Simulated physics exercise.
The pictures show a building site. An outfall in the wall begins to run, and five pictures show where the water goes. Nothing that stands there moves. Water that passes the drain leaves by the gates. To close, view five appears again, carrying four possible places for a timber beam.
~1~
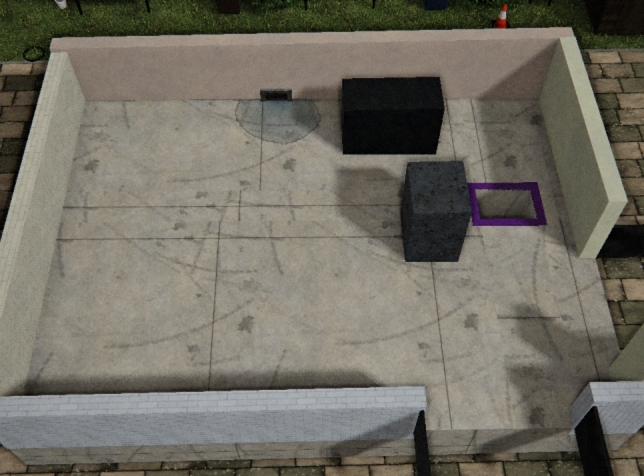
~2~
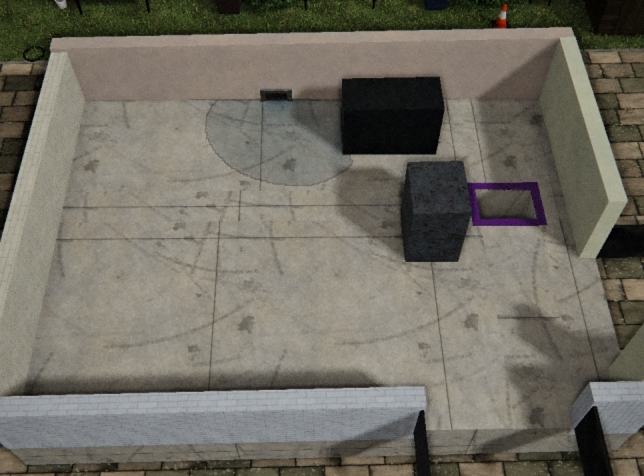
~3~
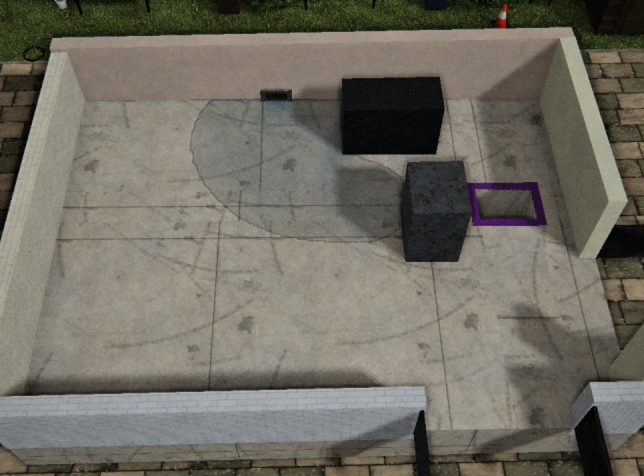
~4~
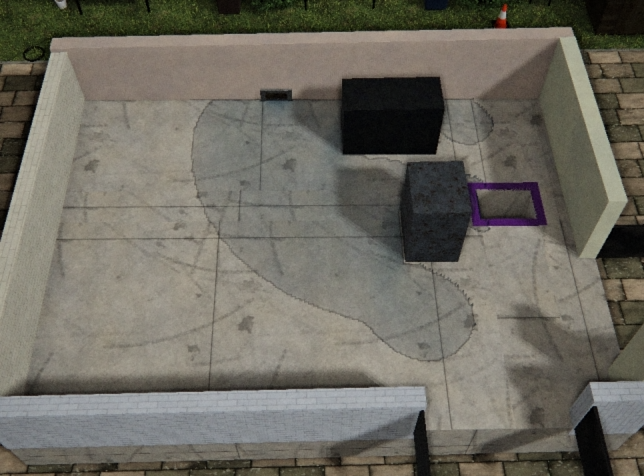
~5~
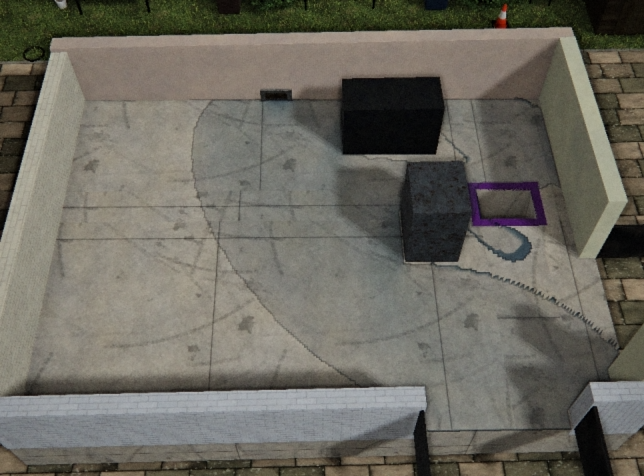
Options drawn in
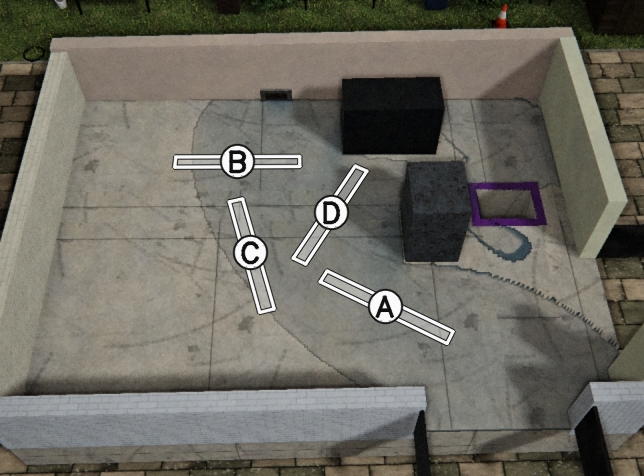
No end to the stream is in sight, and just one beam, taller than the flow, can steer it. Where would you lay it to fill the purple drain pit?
I would pick spot B.
On the marked copy, A from (323, 276) to (450, 337); B from (175, 162) to (299, 161); C from (235, 200) to (267, 310); D from (299, 261) to (361, 168).
Choosing A, about 20 % of the stream goes into the purple drain pit, about 80 % out by the gates.
Choosing B, about 34 % of the stream goes into the purple drain pit, about 66 % out by the gates.
Choosing C, about 20 % of the stream goes into the purple drain pit, about 80 % out by the gates.
Choosing D, about 22 % of the stream goes into the purple drain pit, about 78 % out by the gates.
